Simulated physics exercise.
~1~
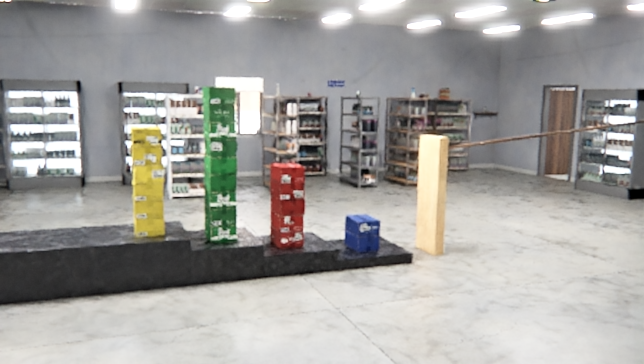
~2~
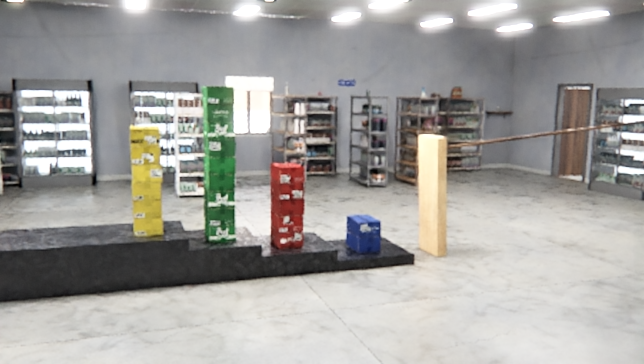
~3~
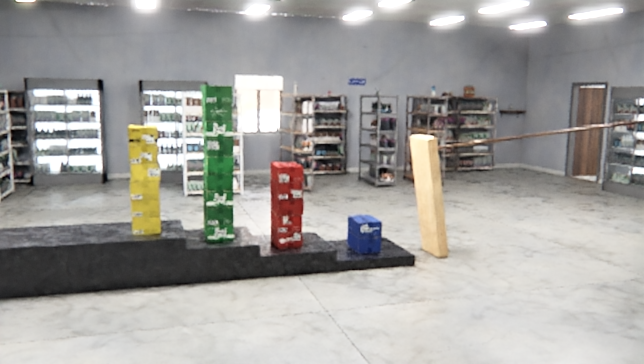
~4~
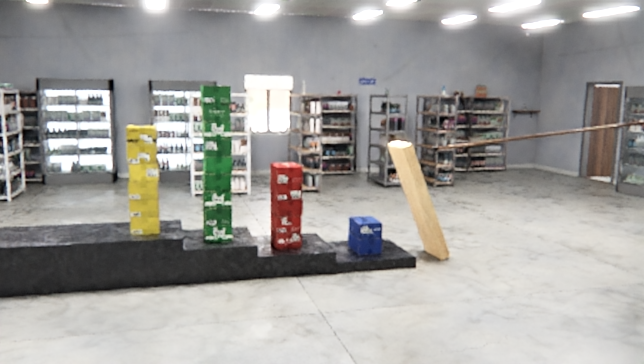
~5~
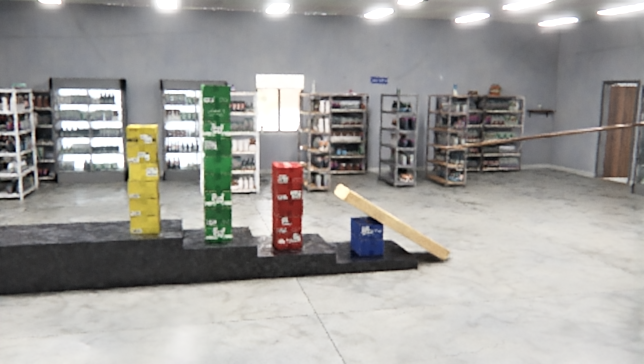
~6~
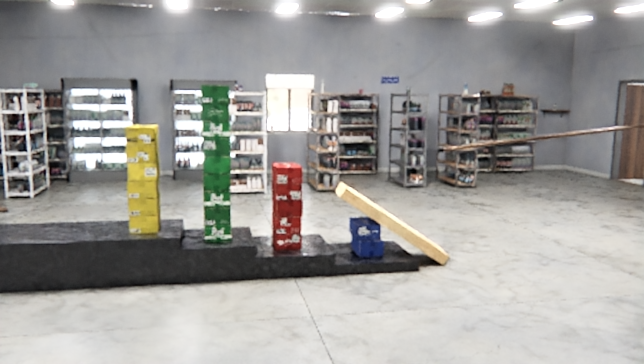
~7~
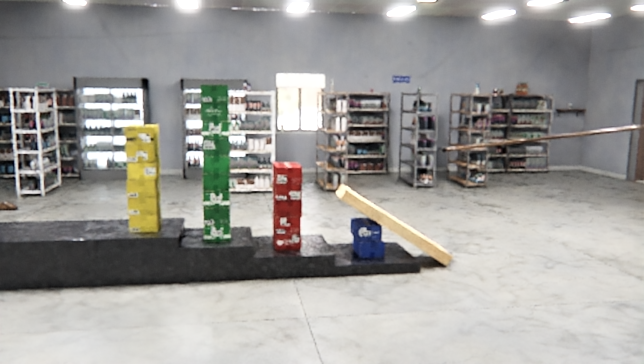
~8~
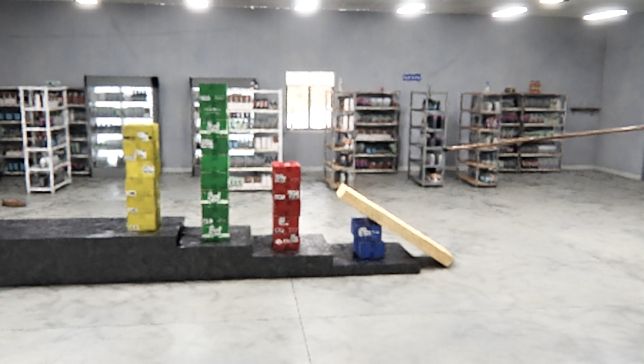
A wooden board tips left onto the short blue stack and rests there, leaning.
